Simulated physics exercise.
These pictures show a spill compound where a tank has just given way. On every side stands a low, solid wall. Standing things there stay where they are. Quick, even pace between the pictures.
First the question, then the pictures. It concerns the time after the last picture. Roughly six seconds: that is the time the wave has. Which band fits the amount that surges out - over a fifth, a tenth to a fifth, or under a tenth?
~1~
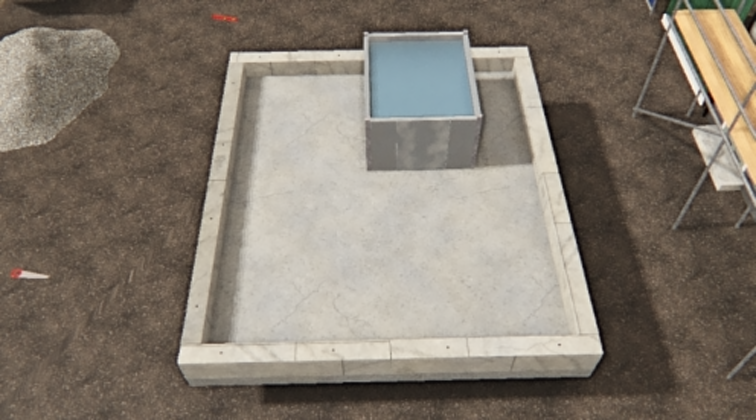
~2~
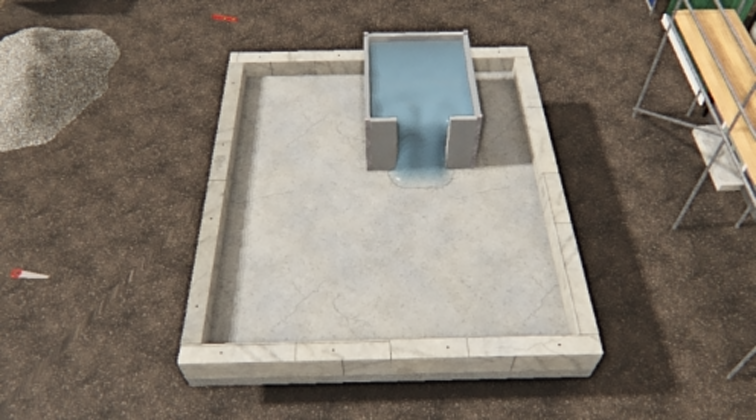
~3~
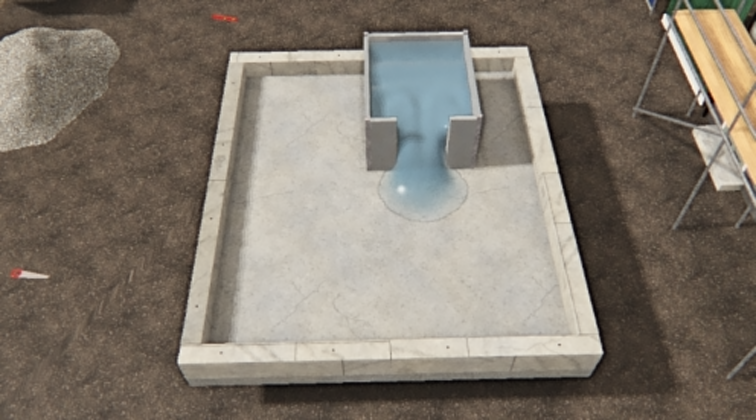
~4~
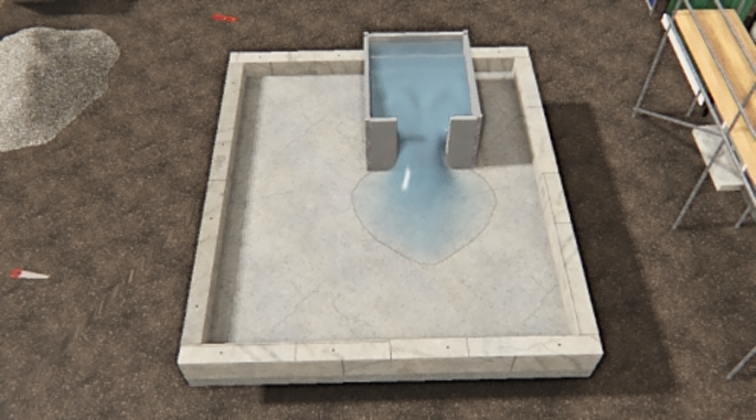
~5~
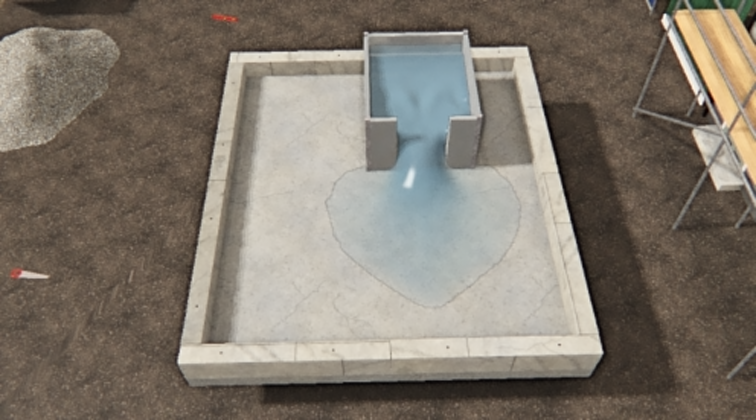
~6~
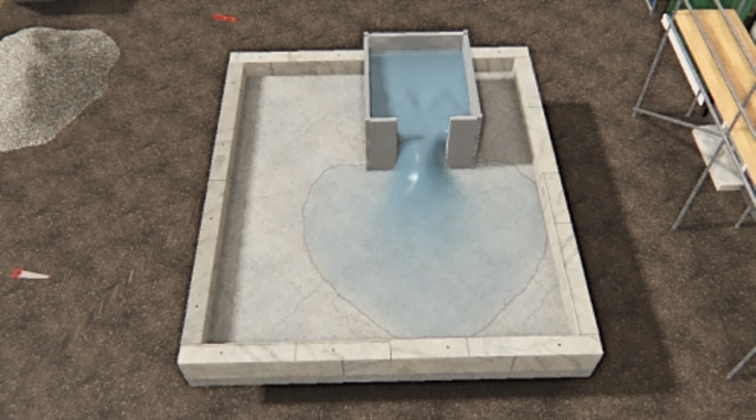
The amount falls under a tenth.
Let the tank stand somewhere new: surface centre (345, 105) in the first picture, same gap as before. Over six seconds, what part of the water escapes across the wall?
I'd put it near 4 in a hundred.
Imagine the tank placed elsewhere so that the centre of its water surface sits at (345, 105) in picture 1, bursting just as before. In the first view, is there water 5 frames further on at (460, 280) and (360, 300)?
Going in order: Soaked, then soaked.
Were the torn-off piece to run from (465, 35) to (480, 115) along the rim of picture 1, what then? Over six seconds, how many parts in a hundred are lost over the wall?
About 28 %.
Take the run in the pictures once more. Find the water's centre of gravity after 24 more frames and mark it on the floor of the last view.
Near pixel (393, 212).
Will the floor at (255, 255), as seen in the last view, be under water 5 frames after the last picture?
Drenched.
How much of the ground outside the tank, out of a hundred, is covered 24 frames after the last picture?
Estimate: Near 85 %.
A moment on, water covers 45 % of the floor; the low wall has let 0 % over.
Next, water covers 50 % of the floor; the low wall has let 0 % over.
Then, water covers 50 % of the floor; the low wall has let 2 % over.
Later, water covers 70 % of the floor; the low wall has let 2 % over.
In the end, water covers 80 % of the floor; the low wall has let 2 % over.
